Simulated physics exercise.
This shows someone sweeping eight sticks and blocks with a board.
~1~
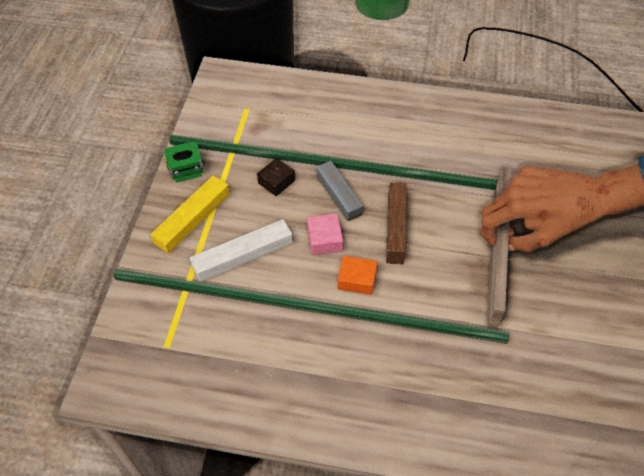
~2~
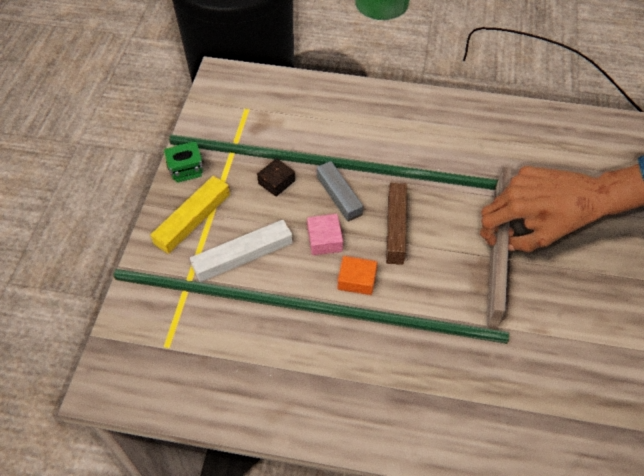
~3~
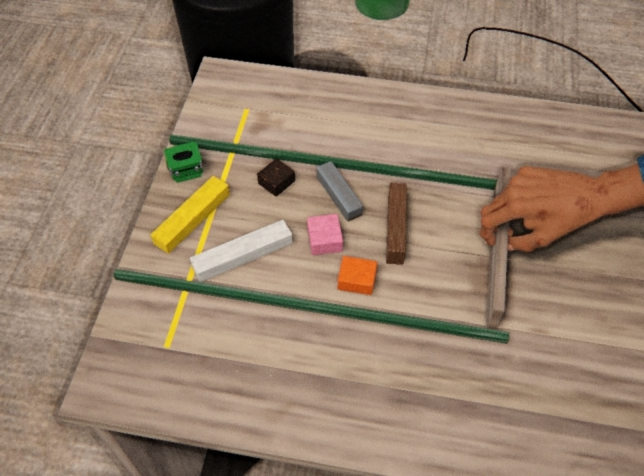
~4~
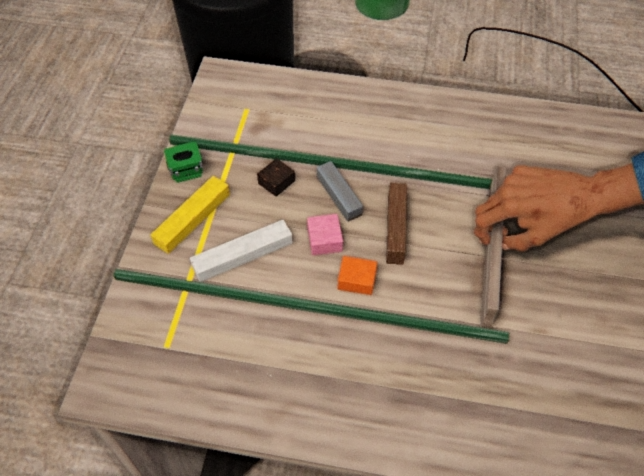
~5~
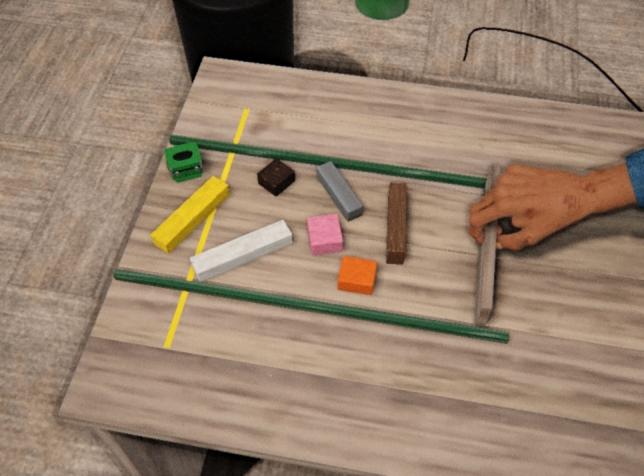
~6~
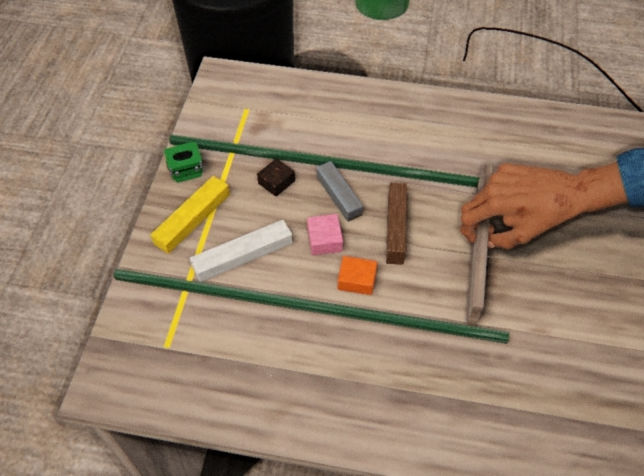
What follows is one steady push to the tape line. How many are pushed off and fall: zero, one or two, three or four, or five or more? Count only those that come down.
Outcome: The number that fall off is one or two.
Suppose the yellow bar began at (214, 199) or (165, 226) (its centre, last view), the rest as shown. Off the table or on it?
The yellow bar drops off; tumbles off.
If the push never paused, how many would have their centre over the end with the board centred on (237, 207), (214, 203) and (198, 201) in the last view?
Place by place, 0, 2 and 2.
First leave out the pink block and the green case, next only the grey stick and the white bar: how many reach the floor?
The counts: 0 and 0.
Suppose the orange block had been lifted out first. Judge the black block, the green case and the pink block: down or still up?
The black block does not fall, the green case is lost, the pink block does not fall.
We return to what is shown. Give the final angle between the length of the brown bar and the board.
Some 0 degrees.
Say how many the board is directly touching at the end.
In contact: 2.
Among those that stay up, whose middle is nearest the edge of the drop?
That is the white bar.
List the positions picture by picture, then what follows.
Green case (184, 162); yellow bar (192, 214); white bar (242, 250); board (500, 246); tape (211, 215), in the first frame.
Yellow bar (192, 214); board (500, 246), in the second frame.
White bar (242, 250); black block (276, 177), in the third frame.
Green case (184, 162); brown bar (397, 223), in the fourth frame.
Yellow bar (192, 214); pink block (325, 235), in the fifth frame.
Green case (184, 162); yellow bar (192, 214); white bar (242, 250); board (480, 243); tape (211, 215), in the sixth frame.
Soon after, none off yet; green case at rest near (184, 162); yellow bar at rest near (192, 214); white bar at rest near (242, 250).
At rest, the number that fall off is one or two; fallen, yellow bar and green case.
